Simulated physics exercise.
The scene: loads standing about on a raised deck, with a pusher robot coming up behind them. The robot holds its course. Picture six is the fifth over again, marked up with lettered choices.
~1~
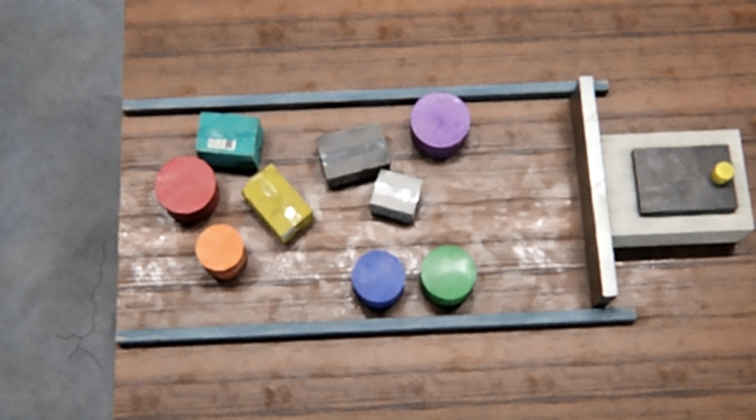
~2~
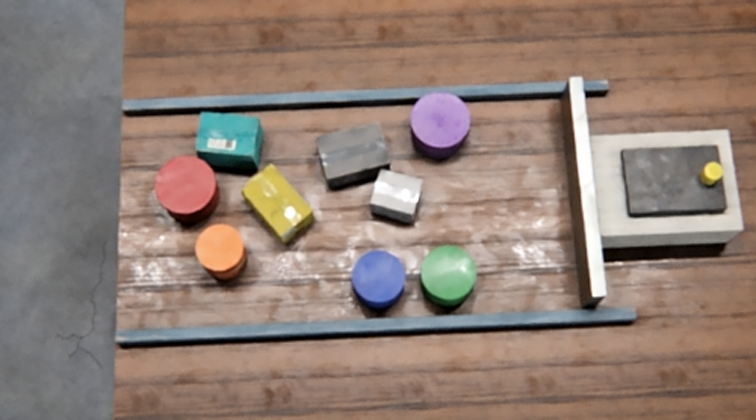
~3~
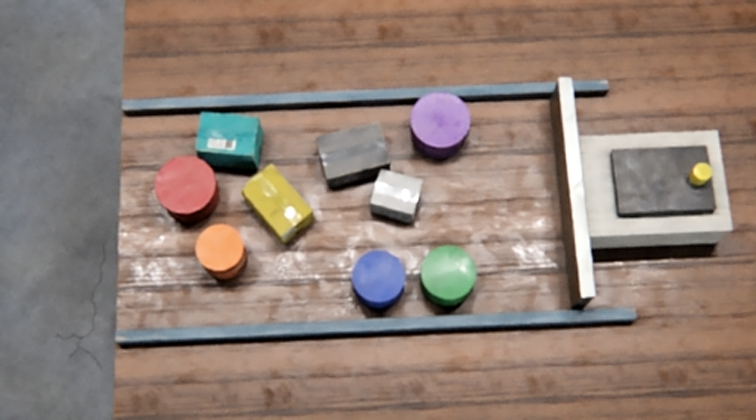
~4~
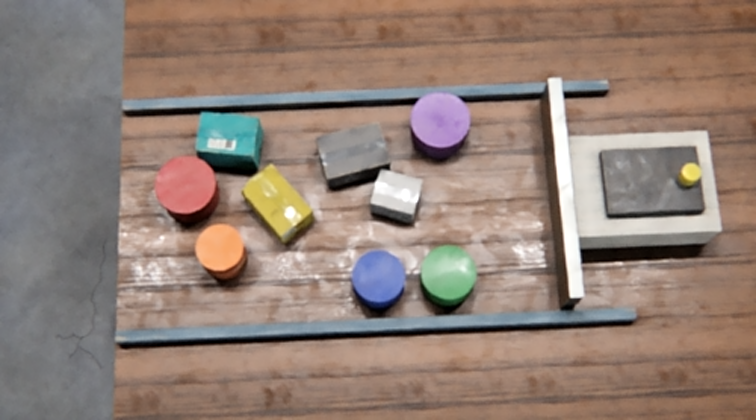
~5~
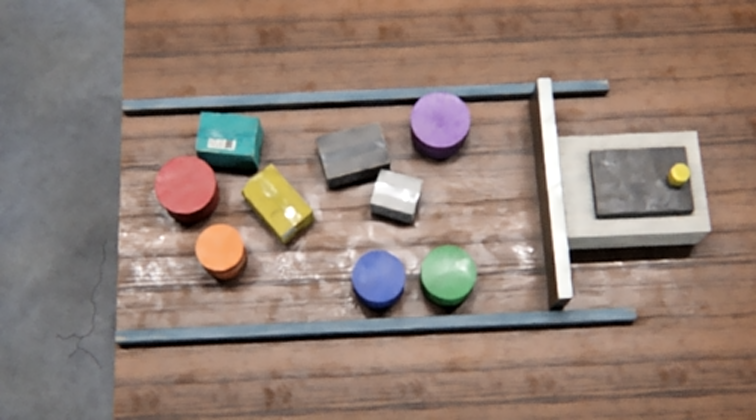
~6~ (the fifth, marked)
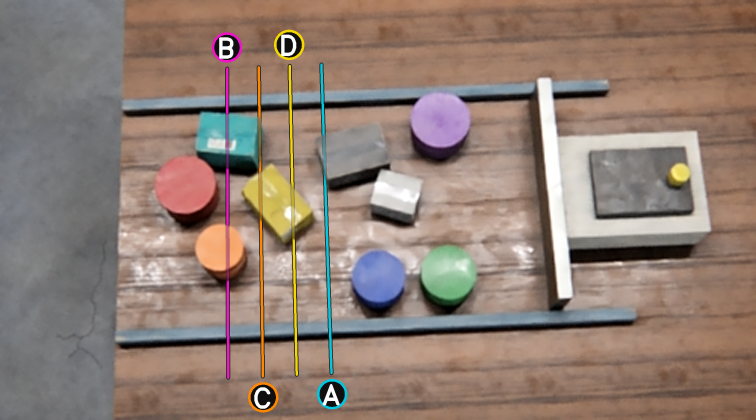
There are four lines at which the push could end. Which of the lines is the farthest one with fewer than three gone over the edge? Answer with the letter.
As far as mark B.
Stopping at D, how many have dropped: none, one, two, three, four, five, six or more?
The count is none.
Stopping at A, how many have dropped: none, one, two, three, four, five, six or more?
In all, none.
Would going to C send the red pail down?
No.
On the marked copy, A at (326, 212); B at (228, 216); C at (261, 215); D at (293, 213).
Taking B. A third of the way, robot (516, 186); purple pail (394, 127); green canister (406, 279).
Two thirds of the way, robot (398, 191); orange pail (202, 263); turquoise parcel (214, 135).
When it is over, robot (306, 195); orange pail over the edge; red pail over the edge; two fallen.
As for the rest, A is within the limit but short; C is within the limit but short; D is within the limit but short.
